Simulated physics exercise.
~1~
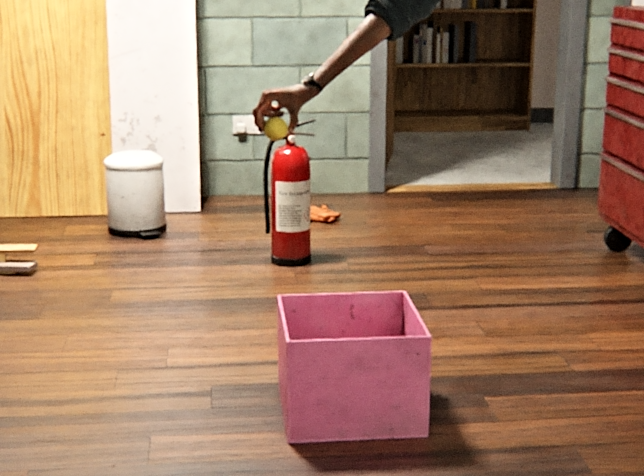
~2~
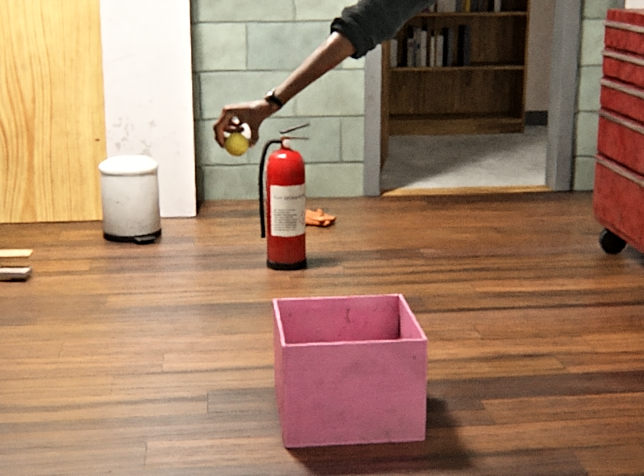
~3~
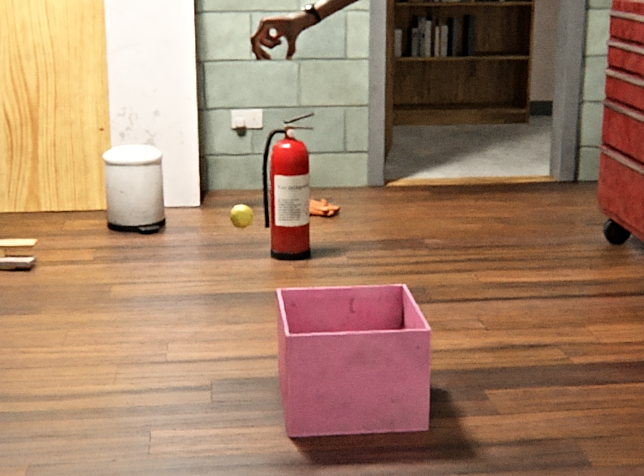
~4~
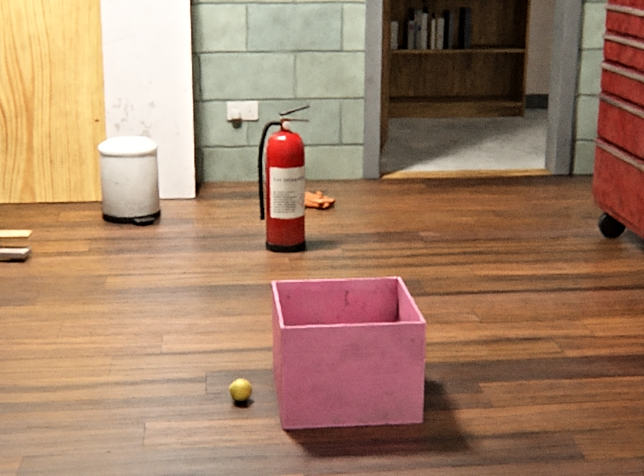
A lemon moves left in a hand, drops, and lands beside the pink crate.
